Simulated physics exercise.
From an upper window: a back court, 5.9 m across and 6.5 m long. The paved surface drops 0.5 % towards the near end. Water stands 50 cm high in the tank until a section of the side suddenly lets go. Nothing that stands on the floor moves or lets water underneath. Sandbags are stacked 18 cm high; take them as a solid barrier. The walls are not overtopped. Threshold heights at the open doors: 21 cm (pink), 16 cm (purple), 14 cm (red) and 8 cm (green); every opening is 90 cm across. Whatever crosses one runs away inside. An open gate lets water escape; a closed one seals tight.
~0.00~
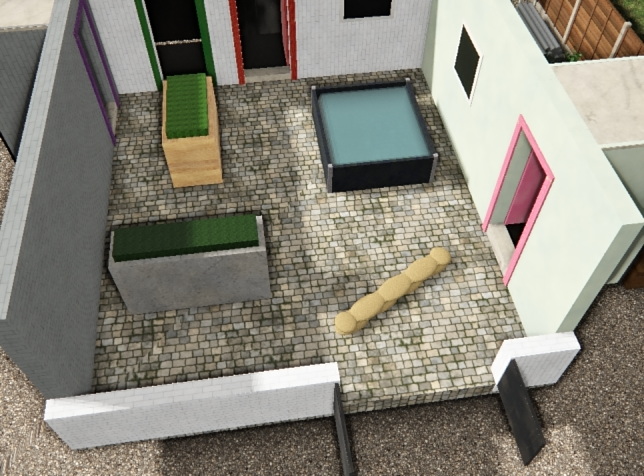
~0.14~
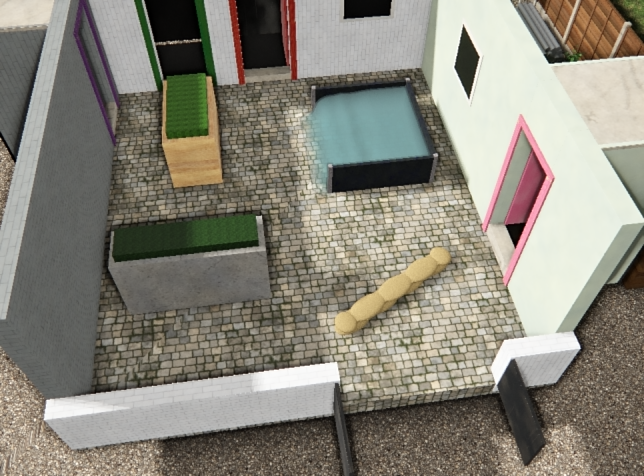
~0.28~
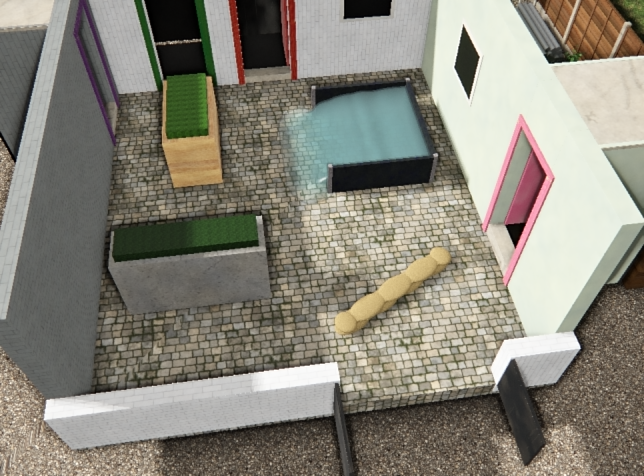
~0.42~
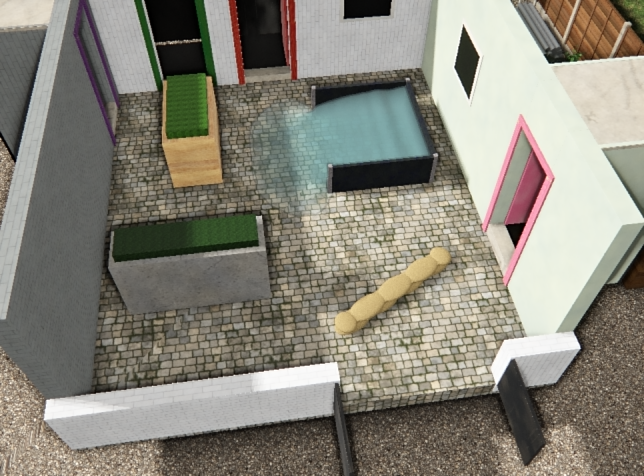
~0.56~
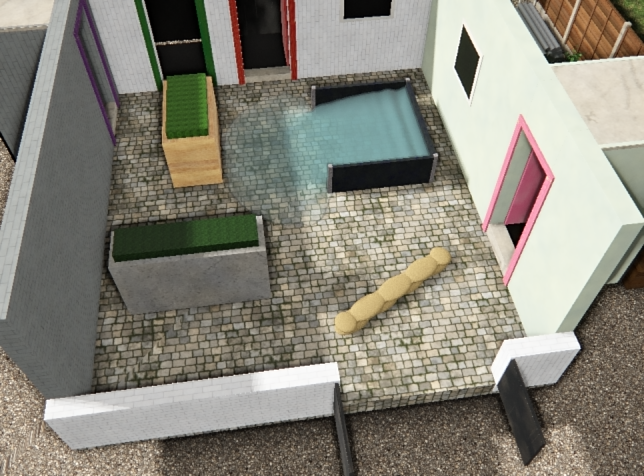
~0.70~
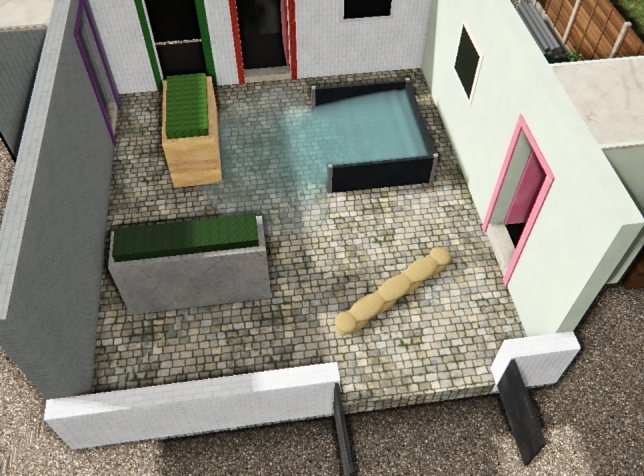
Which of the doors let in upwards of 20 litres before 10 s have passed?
Within that time: At the pink door it keeps below the limit; at the purple door it stays under the limit; at the red door it does not reach the limit; at the green door it passes the limit.
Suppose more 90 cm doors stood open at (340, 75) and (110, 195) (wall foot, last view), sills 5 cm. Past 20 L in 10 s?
In turn: Under, above.
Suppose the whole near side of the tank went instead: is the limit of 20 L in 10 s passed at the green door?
Against that limit: Green not over.
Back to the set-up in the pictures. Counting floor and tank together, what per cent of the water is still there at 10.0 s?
Some 94 per cent remains.
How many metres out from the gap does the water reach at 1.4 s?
Some 3.8 m out.
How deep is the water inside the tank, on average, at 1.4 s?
Roughly 23 cm on average.
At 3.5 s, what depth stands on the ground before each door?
In cm: Pink 0, purple 12, red 13, green 10.
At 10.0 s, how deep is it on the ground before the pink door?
Roughly 5.5 cm deep.
After 1.4 s water covers 25 % of the floor and is deepest (34 cm) near (230, 162); pink door not reached, purple door not reached, red door 3 cm at the sill, 0 L in, green door 2 cm at the sill, 0 L in.
After 2.2 s water covers 30 % of the floor and is deepest (26 cm) near (230, 162); pink door not reached, purple door not reached, red door 7 cm at the sill, 0 L in, green door 15 cm at the sill, 12 L in.
After 3.5 s water covers 50 % of the floor and is deepest (19 cm) near (104, 269); pink door not reached, purple door 12 cm at the sill, 0 L in, red door 13 cm at the sill, 5 L in, green door 10 cm at the sill, 33 L in.
After 6.0 s water covers 75 % of the floor and is deepest (14 cm) near (108, 223); pink door not reached, purple door 8 cm at the sill, 0 L in, red door 6 cm at the sill, 6 L in, green door 7 cm at the sill, 36 L in.
After 10.0 s water covers 90 % of the floor and is deepest (8 cm) near (237, 264); pink door 6 cm at the sill, 0 L in, purple door 5 cm at the sill, 0 L in, red door 4 cm at the sill, 6 L in, green door 4 cm at the sill, 39 L in.
